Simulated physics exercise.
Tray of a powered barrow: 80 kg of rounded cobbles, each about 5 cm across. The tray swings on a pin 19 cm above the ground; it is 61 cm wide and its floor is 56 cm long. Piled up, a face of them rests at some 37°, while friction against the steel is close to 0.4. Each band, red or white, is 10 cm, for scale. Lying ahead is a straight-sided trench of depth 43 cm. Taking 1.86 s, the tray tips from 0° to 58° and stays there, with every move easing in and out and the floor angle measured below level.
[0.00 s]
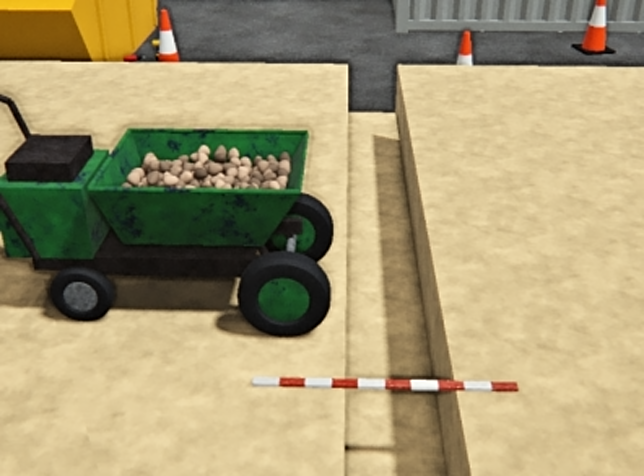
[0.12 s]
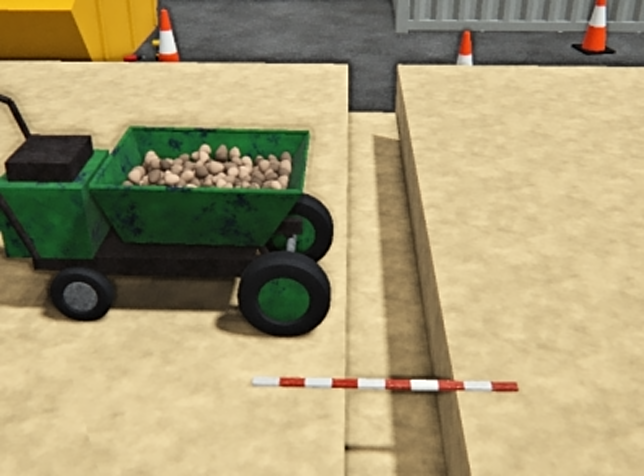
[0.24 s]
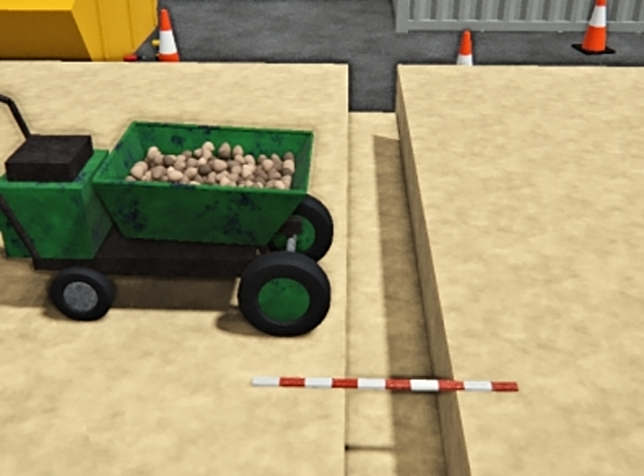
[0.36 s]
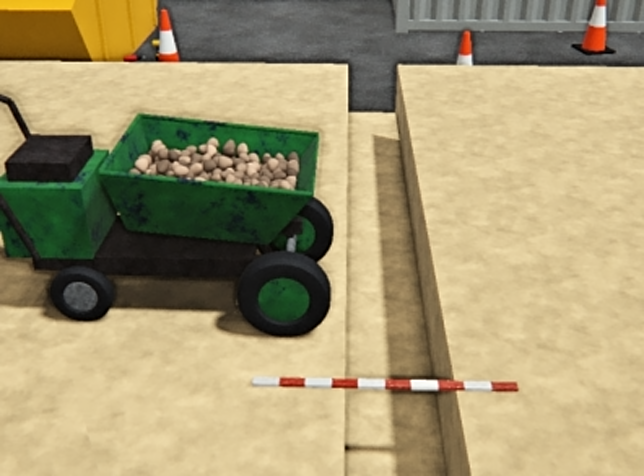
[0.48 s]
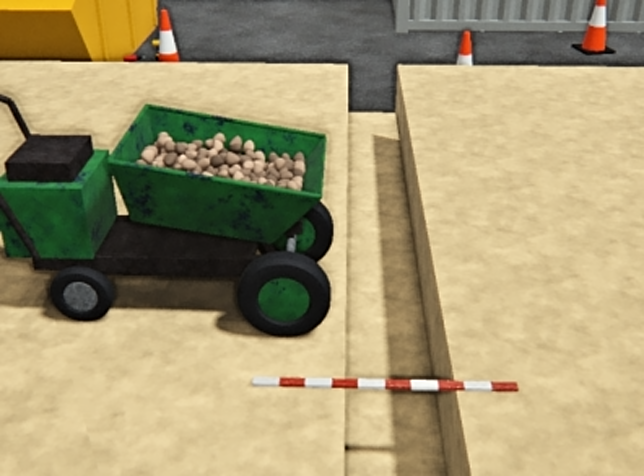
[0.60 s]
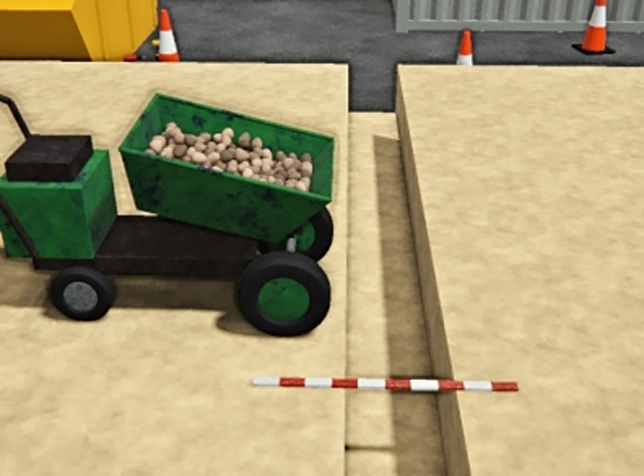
Green powered barrow standing beside a straight-sided trench, its stone-filled tray slowly tilting as the left end rises.
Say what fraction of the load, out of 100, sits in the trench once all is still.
About 25 out of 100.
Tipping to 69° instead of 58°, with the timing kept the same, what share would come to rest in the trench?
Share in trench: Approx. 65%.
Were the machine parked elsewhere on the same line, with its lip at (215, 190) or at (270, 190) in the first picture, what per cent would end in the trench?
Roughly 20 percent for the first, and 25 percent for the second.
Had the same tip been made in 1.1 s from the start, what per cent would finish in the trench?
With that change, it comes to around 25 per cent.
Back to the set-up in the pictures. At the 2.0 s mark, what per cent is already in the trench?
By that moment, roughly 5 per cent of the load.
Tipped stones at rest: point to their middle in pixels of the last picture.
Look at roughly (410, 371).
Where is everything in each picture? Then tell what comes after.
In the first frame, the tray is at 0°, its lip at (300, 192); the top of the load is at (211, 163).
In the second frame, lip at (302, 193), floor tilted 1°, highest stones at (212, 162); the stones move at 0.1 m/s on average.
In the third frame, the tray is at 3°, its lip at (306, 193); the top of the load is at (197, 159); the stones move at 0.2 m/s on average.
In the fourth frame, the tray is at 6°, its lip at (313, 195); the top of the load is at (183, 153); the stones move at 0.2 m/s on average.
In the fifth frame, the tray is at 10°, its lip at (321, 197); the top of the load is at (183, 147); the stones move at 0.3 m/s on average.
In the sixth frame, the tray is at 14°, its lip at (331, 201); the top of the load is at (174, 138); the stones move at 0.3 m/s on average.
After 1.4 s the floor is at 49°; 100 % in the tray; the foremost stones are at (365, 218).
After 2.0 s the floor is at 58°; 97 % in the tray, 3 % in the trench; the foremost stones are at (429, 271).
After 2.3 s the floor is at 58°; 87 % in the tray, 12 % in the trench, 1 % past the trench; the foremost stones are at (469, 319).
After 4.3 s the floor is at 58°; 73 % in the tray, 25 % in the trench, 2 % past the trench; the foremost stones are at (496, 317).
